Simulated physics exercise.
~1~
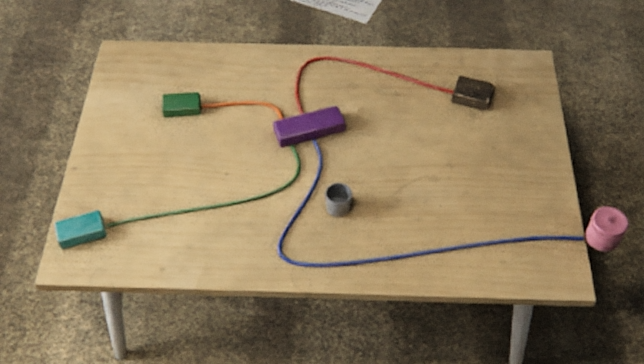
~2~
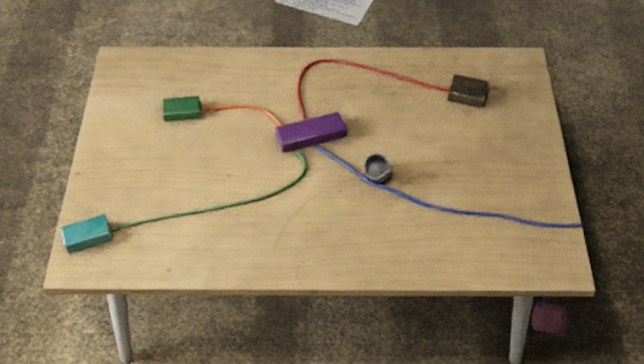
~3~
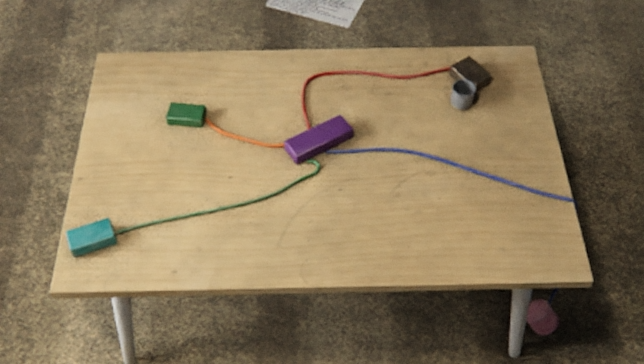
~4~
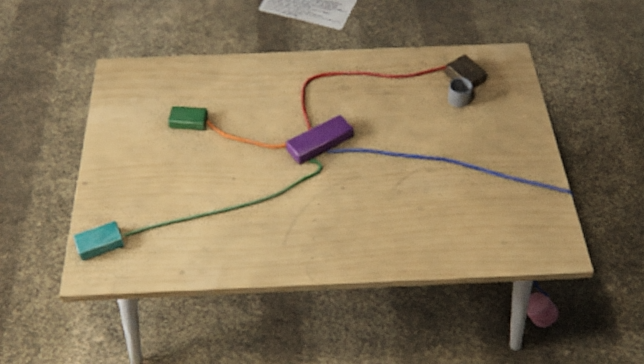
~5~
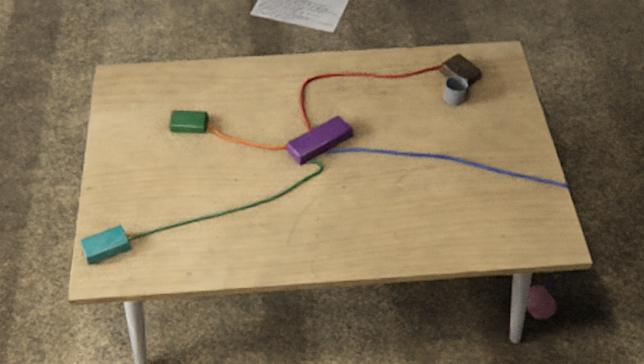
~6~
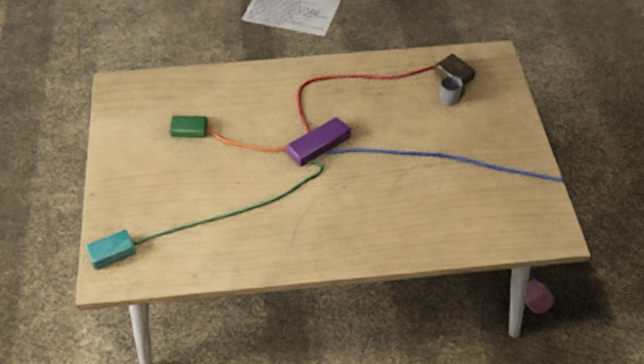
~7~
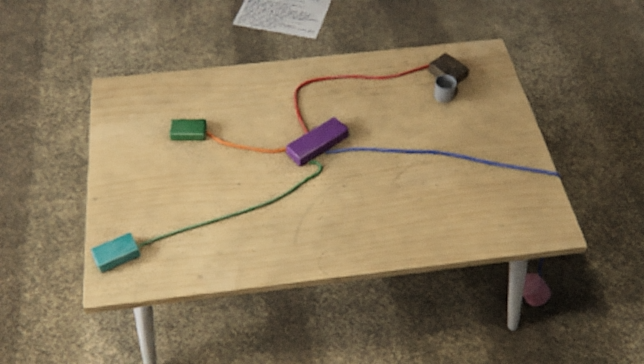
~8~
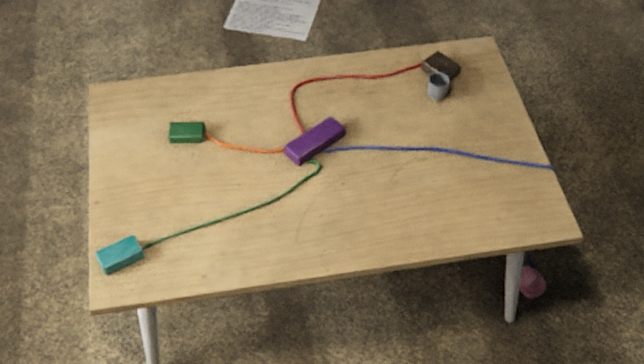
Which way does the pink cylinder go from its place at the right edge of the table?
It moves down, dropping off the edge of the table to the floor below.
